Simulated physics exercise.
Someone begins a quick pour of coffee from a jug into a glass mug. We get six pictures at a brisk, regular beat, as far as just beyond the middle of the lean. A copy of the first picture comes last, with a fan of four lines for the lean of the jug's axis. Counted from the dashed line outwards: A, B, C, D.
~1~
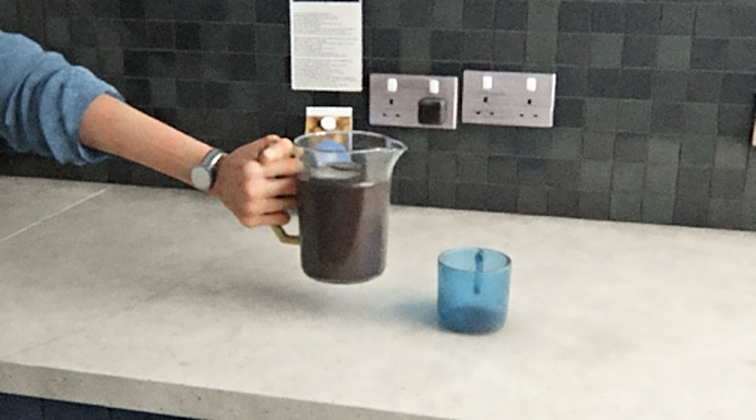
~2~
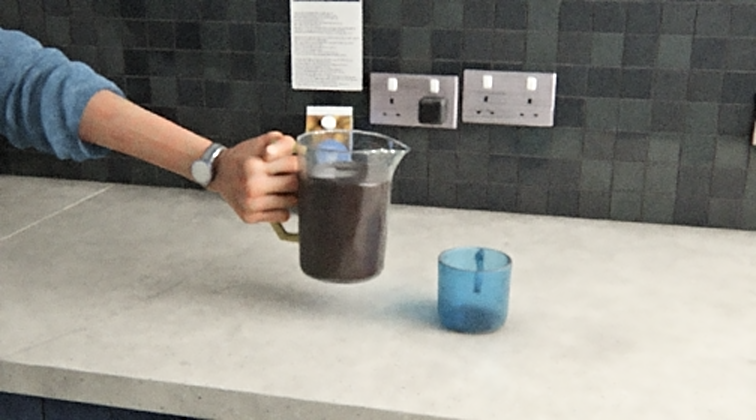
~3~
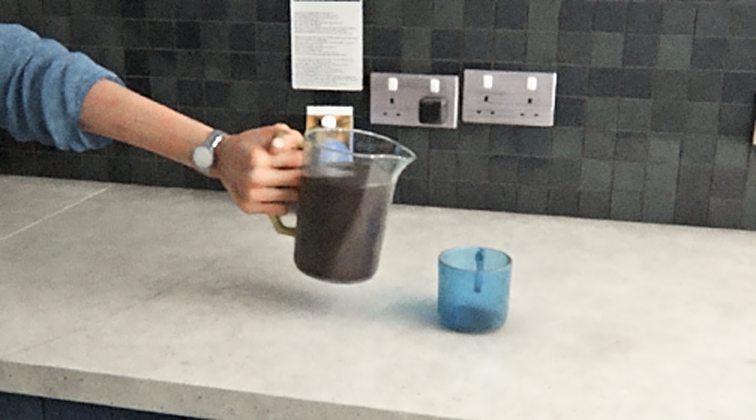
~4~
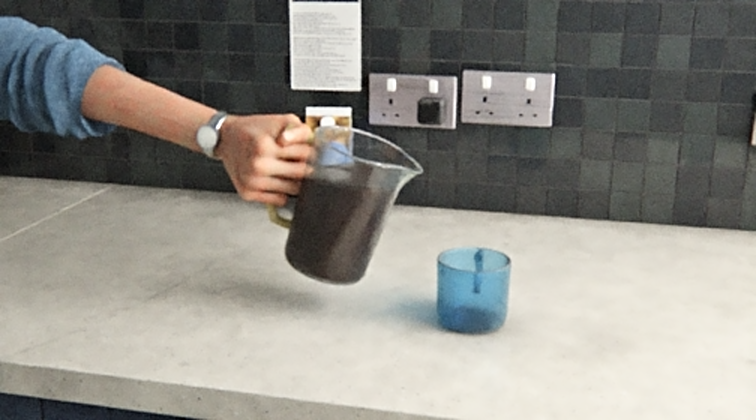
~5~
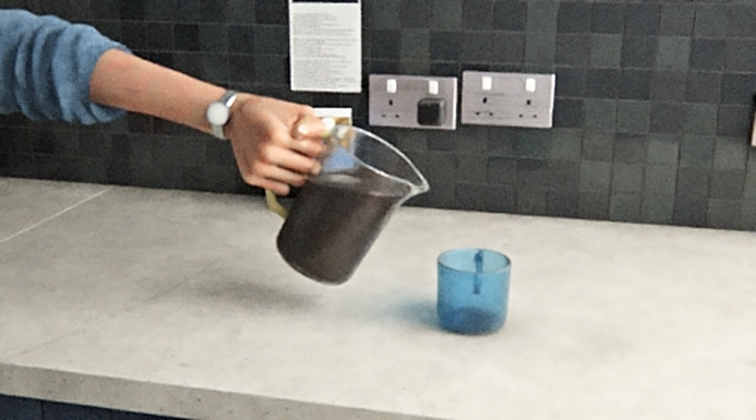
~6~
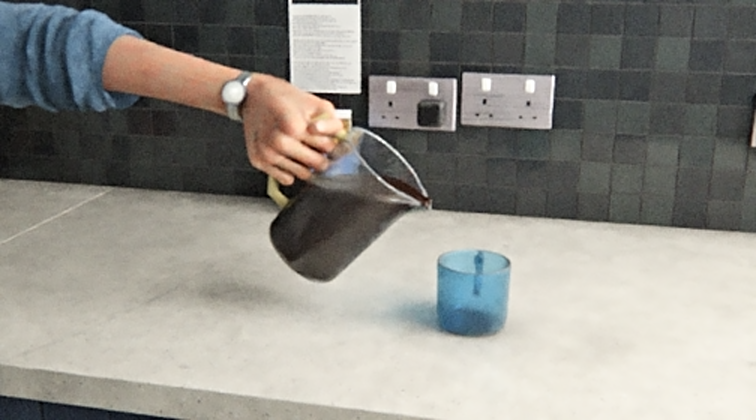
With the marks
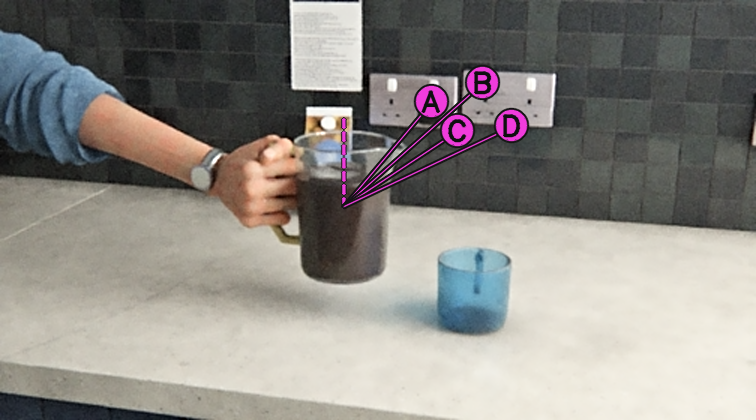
A hand wearing a watch, its arm in a blue sleeve reaching in from the left, holds a clear jug of dark coffee above a pale kitchen worktop, seen from slightly above by a still camera. A blue glass mug stands to the right, before dark tiles with two metal socket plates and a white notice. The hand tilts the jug steadily rightward, bringing the dark liquid to its lip.
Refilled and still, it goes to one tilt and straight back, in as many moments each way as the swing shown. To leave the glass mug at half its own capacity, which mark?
Tilt C does it best.
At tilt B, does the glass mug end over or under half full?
Under.
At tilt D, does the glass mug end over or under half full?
Over.
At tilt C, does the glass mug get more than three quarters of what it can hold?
No, it does not.
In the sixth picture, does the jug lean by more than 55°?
No.
On the marked copy, A at (421, 115); B at (470, 94); C at (444, 140); D at (496, 134).
If A is chosen, the glass mug ends with about 12 % of what it can hold.
If B is chosen, the glass mug ends with about 27 % of what it can hold.
If C is chosen, the glass mug ends with about 47 % of what it can hold.
If D is chosen, the glass mug ends with about 74 % of what it can hold.
